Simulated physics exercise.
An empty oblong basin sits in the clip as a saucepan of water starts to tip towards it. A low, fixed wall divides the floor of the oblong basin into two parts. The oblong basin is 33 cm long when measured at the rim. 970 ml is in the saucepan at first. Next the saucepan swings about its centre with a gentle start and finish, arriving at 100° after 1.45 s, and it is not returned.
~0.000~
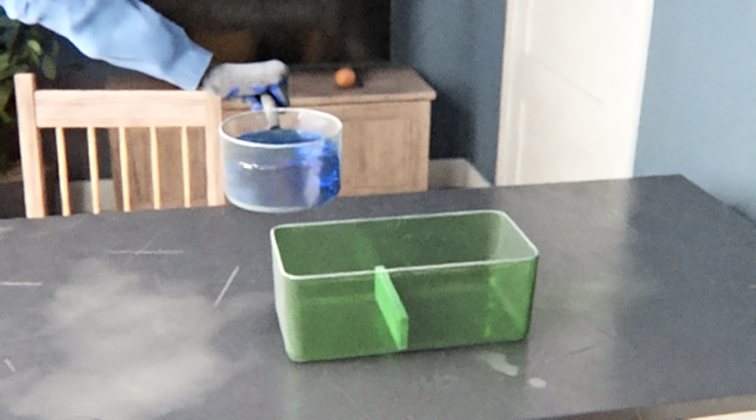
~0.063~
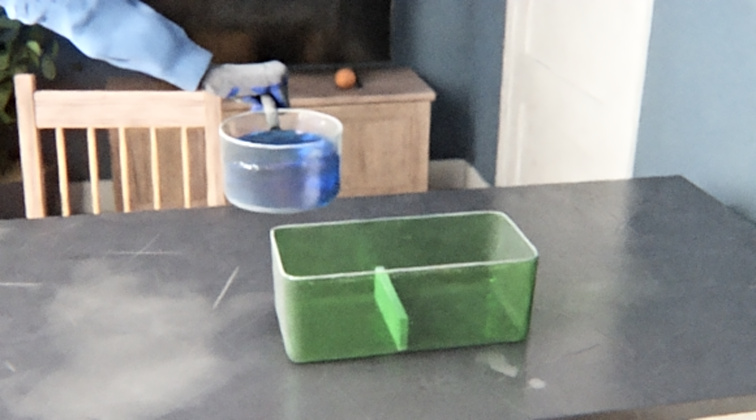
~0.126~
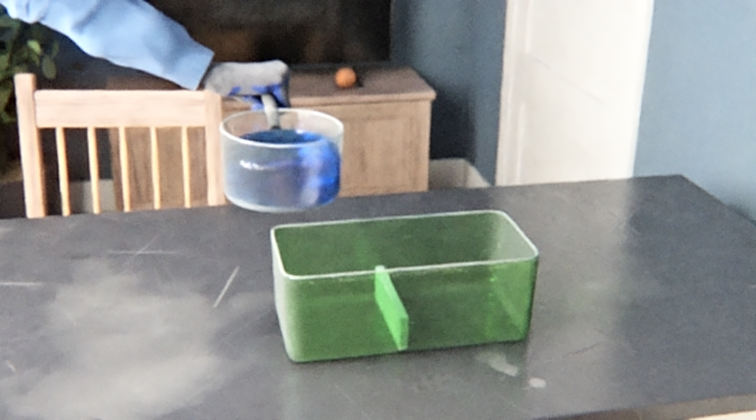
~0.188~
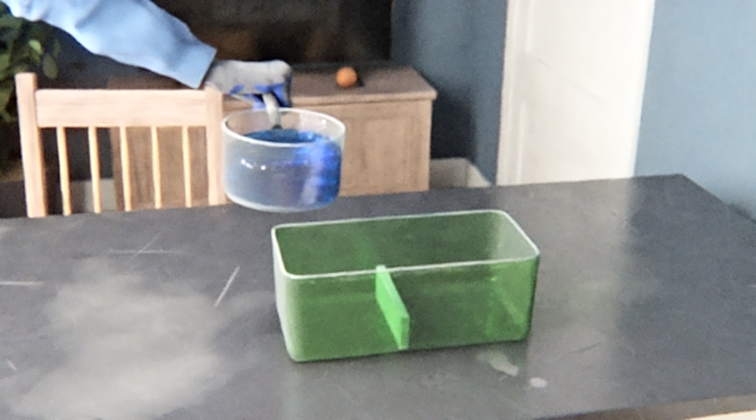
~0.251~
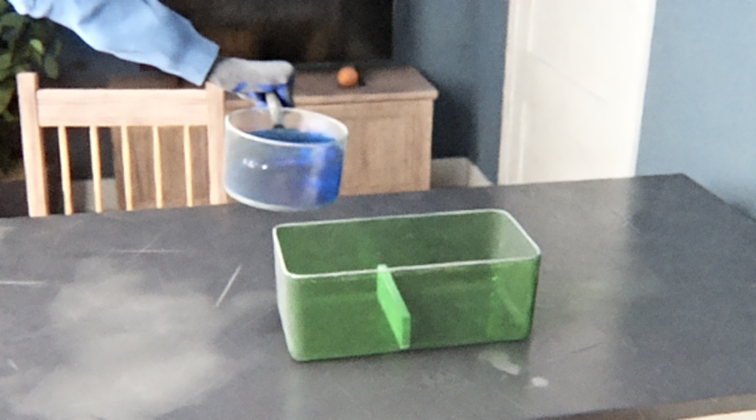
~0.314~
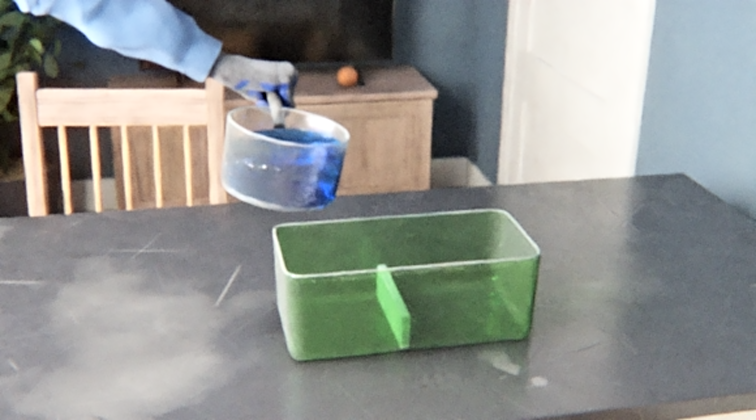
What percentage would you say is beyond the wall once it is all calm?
I would put it at about 49 per cent.
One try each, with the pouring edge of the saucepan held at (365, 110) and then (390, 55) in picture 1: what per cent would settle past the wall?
The first try gives 80 percent and the second 95 percent.
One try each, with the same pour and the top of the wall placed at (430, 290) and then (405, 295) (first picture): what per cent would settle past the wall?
Around 5 and 25 percent, in that order.
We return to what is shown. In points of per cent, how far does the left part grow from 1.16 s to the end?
About 28 percent, give or take.
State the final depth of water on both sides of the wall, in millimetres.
About 22 mm left, about 18 mm right.
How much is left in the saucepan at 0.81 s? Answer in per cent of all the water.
Roughly 74 per cent.
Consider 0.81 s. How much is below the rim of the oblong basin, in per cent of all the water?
At that time the basin holds about 6 per cent of the liquid.
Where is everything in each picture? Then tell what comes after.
Tilt 0°; pouring edge (340, 125); surface from (223, 149) to (338, 142); the oblong basin's rim runs from (277, 253) to (521, 234); the wall's top is at (391, 291), in the first frame.
Tilt 0°; pouring edge (340, 126); surface from (223, 149) to (338, 144), in the second frame.
Tilt 2°; pouring edge (341, 127); surface from (224, 148) to (338, 143), in the third frame.
Tilt 4°; pouring edge (343, 129); surface from (226, 147) to (339, 142), in the fourth frame.
Tilt 7°; pouring edge (346, 131); surface from (227, 147) to (341, 142), in the fifth frame.
Tilt 11°; pouring edge (347, 135); surface from (227, 148) to (343, 142), in the sixth frame.
By 0.81 s the tilt is 59° and 75 per cent is still to pour, 3 is left of the wall and 3 right of it.
By 1.16 s the tilt is 91° and 20 per cent is still to pour, 22 is left of the wall and 48 right of it.
By 1.54 s the tilt is 100° and 2 per cent is still to pour, 47 is left of the wall and 49 right of it.
By 1.95 s the tilt is 100° and 0 per cent is still to pour, 50 is left of the wall and 49 right of it.
At rest 50 per cent lies left of the wall, 49 right of it and 0 outside.
